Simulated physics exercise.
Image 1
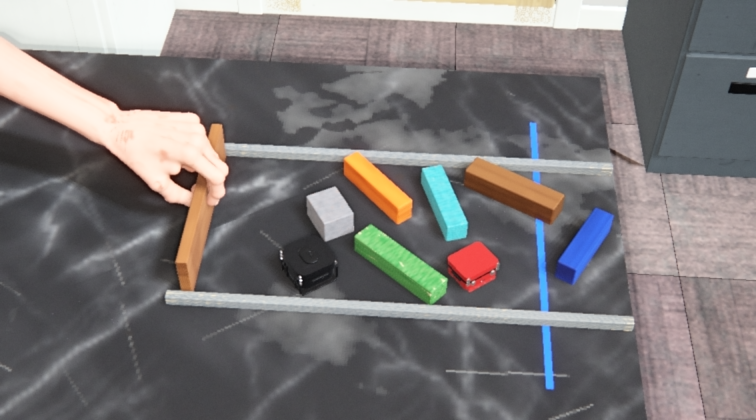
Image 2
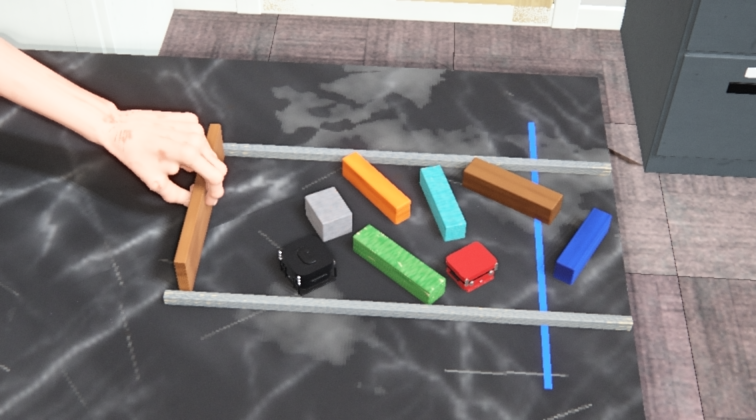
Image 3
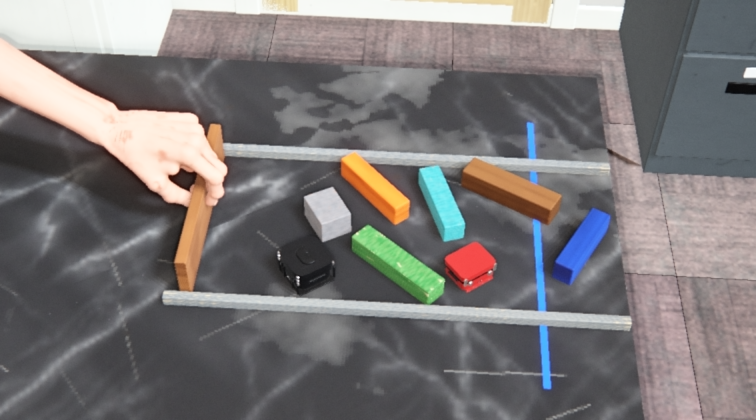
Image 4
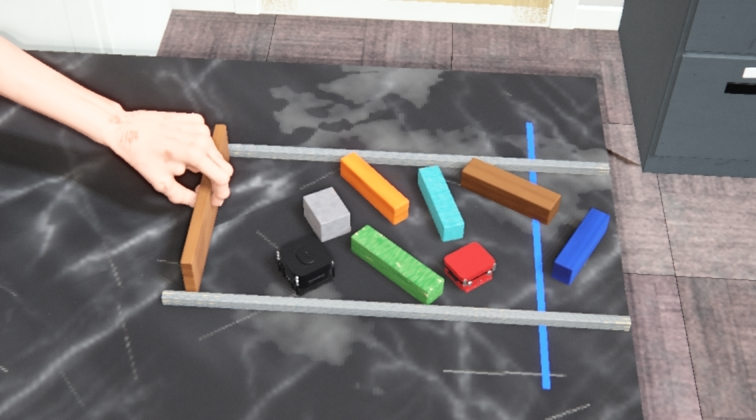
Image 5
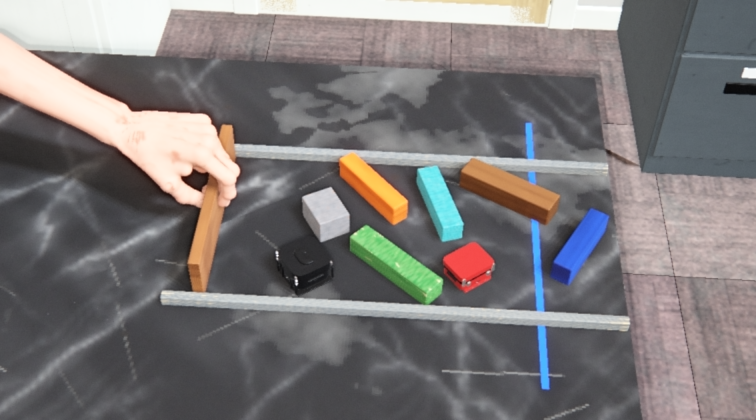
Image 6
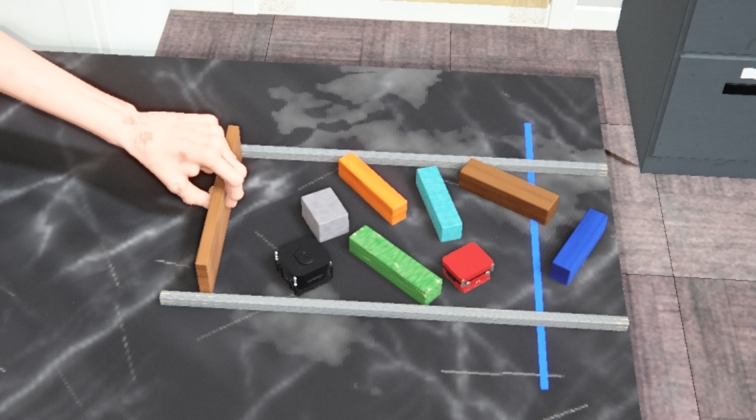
A hand held a brown wooden board upright across the left end of a channel of scattered colored bars and blocks, then slid it slightly to the right while the pieces stayed still.
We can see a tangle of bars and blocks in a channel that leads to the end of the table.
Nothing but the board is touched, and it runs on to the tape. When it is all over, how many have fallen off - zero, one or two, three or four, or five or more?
By then one or two have fallen off.
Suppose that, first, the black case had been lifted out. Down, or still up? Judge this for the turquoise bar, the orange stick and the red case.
Outcome for the turquoise bar: It stays; for the orange stick: It stays; for the red case: It stays.
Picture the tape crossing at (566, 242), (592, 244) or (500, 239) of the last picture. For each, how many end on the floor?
Counts per try: 5; 6; 0.
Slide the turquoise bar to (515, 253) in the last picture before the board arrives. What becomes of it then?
That turquoise bar heads down.
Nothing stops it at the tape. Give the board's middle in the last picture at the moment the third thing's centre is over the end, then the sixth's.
Near (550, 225) first, near (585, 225) second.
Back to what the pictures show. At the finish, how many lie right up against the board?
3 of them.
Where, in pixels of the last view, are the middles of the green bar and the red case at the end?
Final centres, in order: Near (600, 279), near (604, 249).
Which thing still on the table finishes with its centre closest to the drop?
The one out in front is the brown stick.
A little later, none off yet; blue stick at rest near (579, 246); brown stick at rest near (508, 191); red case at rest near (467, 269).
Next, none off yet; blue stick at rest near (579, 246); brown stick shifted a little near (535, 194); red case shifted about its own width near (522, 255).
When it is over, the number that fall off is one or two; down, blue stick.
